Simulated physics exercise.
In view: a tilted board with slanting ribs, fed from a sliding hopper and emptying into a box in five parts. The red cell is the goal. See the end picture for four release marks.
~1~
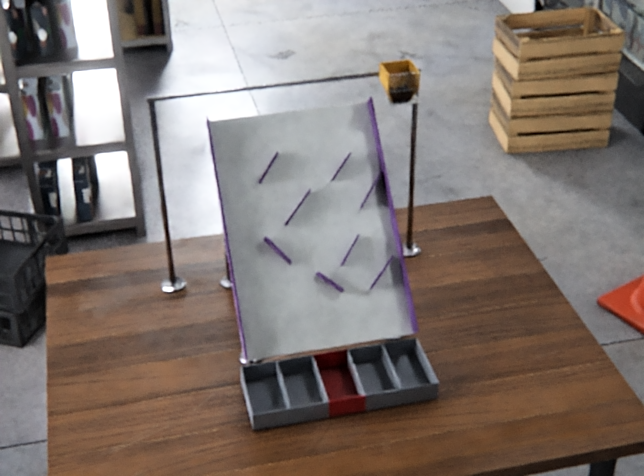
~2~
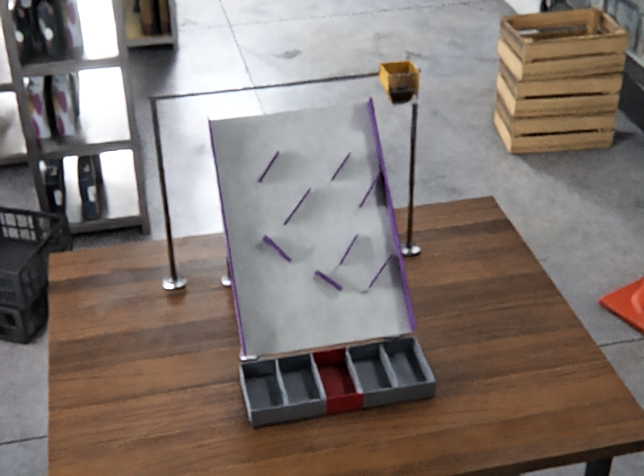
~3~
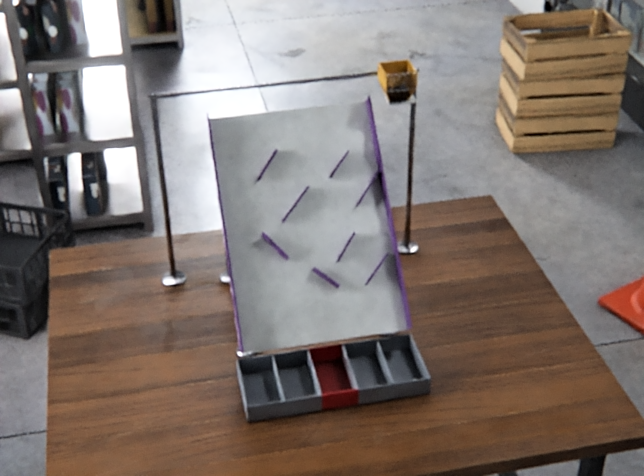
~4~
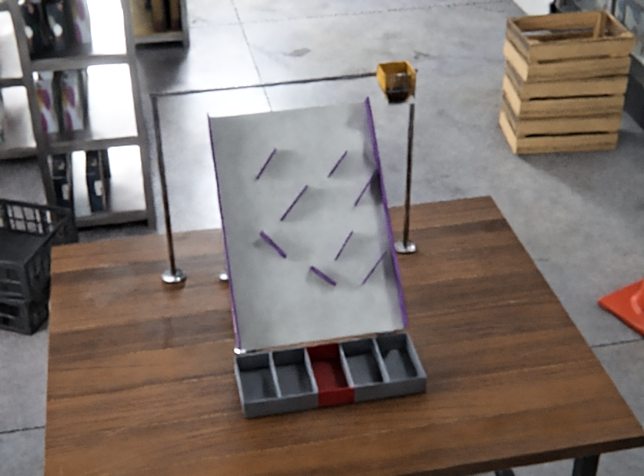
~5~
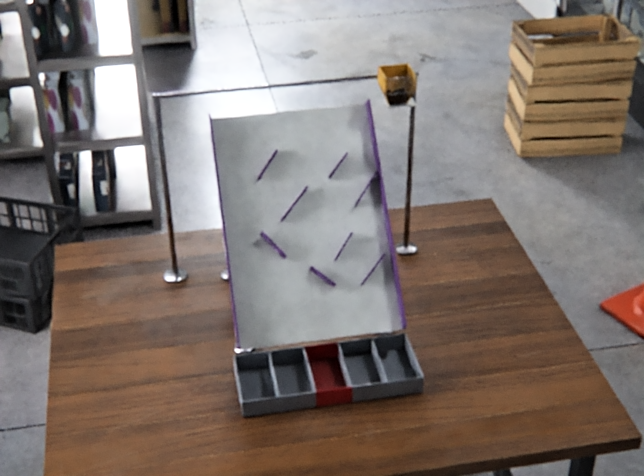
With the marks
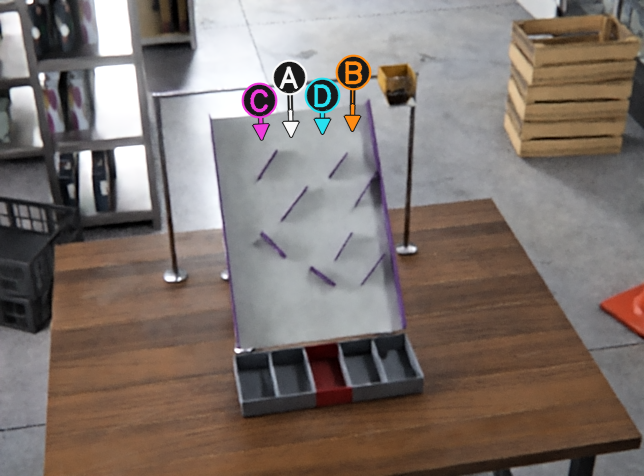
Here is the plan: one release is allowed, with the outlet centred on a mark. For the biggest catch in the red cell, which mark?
Go for A.
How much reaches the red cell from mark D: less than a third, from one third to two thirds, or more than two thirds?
Mark D gives less than a third.
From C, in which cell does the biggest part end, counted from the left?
The first.
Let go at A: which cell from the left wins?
The third.
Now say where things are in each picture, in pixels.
In the first frame, hopper at (399, 93), allspice berries, door shut.
In the second frame, ribs (261, 179) to (278, 151), (334, 177) to (350, 152), (286, 222) to (311, 188).
In the third frame, ribs (359, 203) to (379, 169), (263, 232) to (289, 258), (339, 260) to (355, 232).
In the fourth frame, ribs (312, 266) to (337, 284), (364, 282) to (386, 252).
In the fifth frame, red cell at (334, 395), number 3 of 5 from the left.
On the marked copy, mark A meets the board at (291, 131); mark B meets the board at (352, 125); mark C meets the board at (261, 134); mark D meets the board at (322, 128).
Choosing A, about a third in the red cell, about a third in other cells, about a quarter outside the box.
Choosing B, none in the red cell, most in other cells, a small part outside the box.
Choosing C, a stray few in the red cell, about two thirds in other cells, about a quarter outside the box.
Choosing D, a small part in the red cell, most in other cells, a small part outside the box.
